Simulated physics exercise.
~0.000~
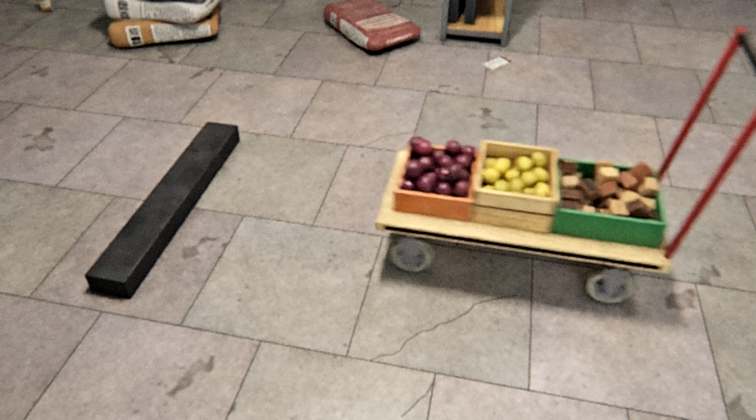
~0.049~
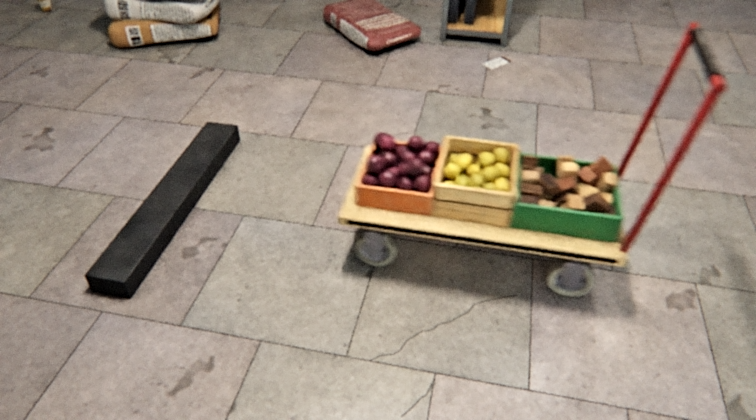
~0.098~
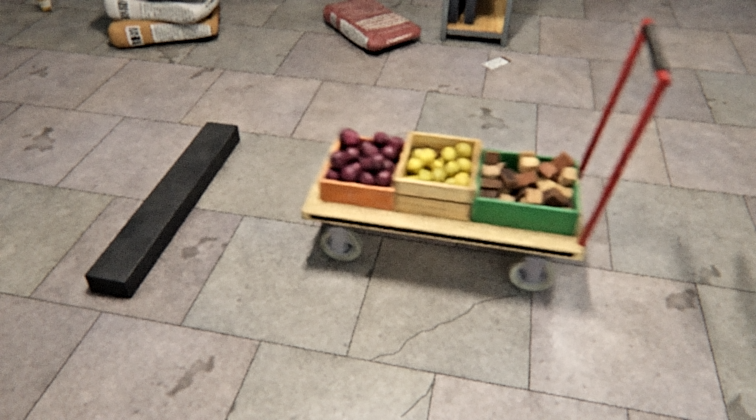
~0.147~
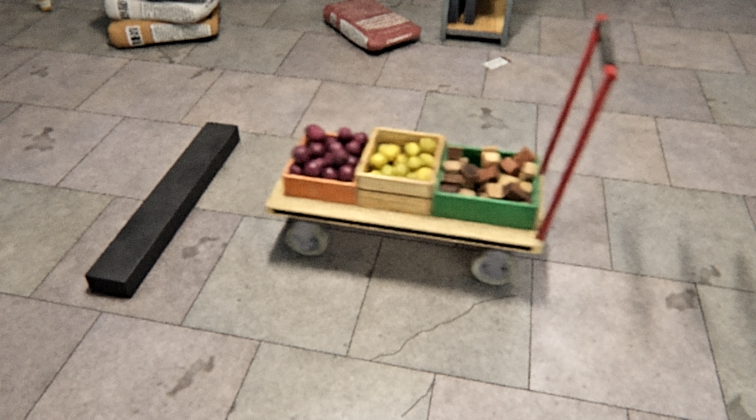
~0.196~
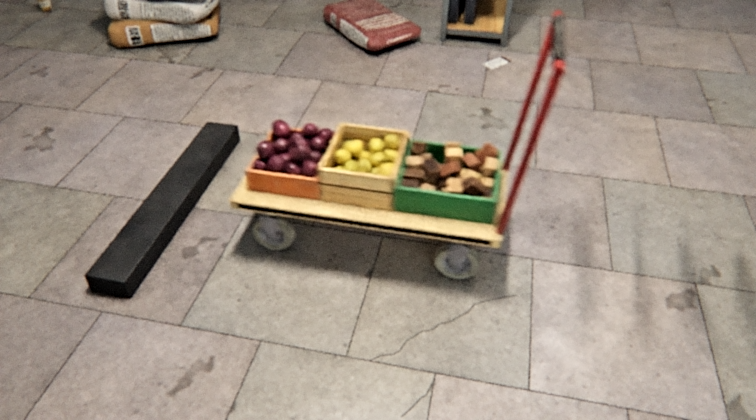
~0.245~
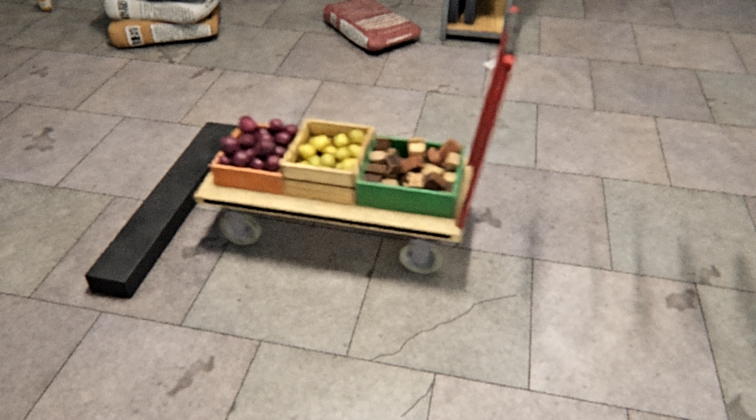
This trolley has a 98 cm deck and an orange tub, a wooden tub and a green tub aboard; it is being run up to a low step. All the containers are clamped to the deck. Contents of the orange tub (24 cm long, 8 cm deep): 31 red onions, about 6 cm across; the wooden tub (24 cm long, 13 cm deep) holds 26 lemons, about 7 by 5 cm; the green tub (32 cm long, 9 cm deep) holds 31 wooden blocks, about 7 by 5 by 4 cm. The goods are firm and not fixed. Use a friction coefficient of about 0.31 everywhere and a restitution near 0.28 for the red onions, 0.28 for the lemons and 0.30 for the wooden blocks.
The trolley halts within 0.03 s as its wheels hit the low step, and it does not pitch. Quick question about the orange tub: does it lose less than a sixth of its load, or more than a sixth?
It loses more than a sixth of its load.
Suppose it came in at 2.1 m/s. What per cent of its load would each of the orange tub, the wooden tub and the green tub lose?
In that case the orange tub sheds 30 per cent of its load, the wooden tub 0 per cent, and the green tub 0 per cent.
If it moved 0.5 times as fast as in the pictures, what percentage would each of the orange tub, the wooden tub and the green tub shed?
Then the orange tub sheds 10 per cent, the wooden tub 0 per cent, and the green tub 0 per cent.
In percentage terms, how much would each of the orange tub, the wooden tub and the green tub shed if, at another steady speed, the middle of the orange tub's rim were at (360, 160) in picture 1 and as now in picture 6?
Then orange tub 20, wooden tub 0, green tub 0 per cent.
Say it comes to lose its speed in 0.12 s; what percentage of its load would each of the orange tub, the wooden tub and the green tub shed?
Orange tub 30 %, wooden tub 0 %, green tub 10 %.
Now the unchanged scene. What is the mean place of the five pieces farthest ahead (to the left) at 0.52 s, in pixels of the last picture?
Around (111, 109) in pixels.
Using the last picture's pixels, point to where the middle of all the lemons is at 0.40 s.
Centred roughly at (271, 153).
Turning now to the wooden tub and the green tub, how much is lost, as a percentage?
I'd estimate wooden tub near 10 and green tub near 10 per cent.
After 0.30 s, the wheels strike.
After 0.40 s, the orange tub is down by 5 of 31, the wooden tub has all 26 and the green tub has all 31.
After 0.52 s, the orange tub is down by 10 of 31, the wooden tub is down by 1 of 26 and the green tub is down by 2 of 31.
After 0.75 s, the orange tub is down by 12 of 31, the wooden tub is down by 2 of 26 and the green tub is down by 3 of 31.
When it is over (at 1.26 s), the orange tub is down by 12 of 31, the wooden tub is down by 2 of 26 and the green tub is down by 3 of 31. Asked share, 12 of 31, 39 per cent.
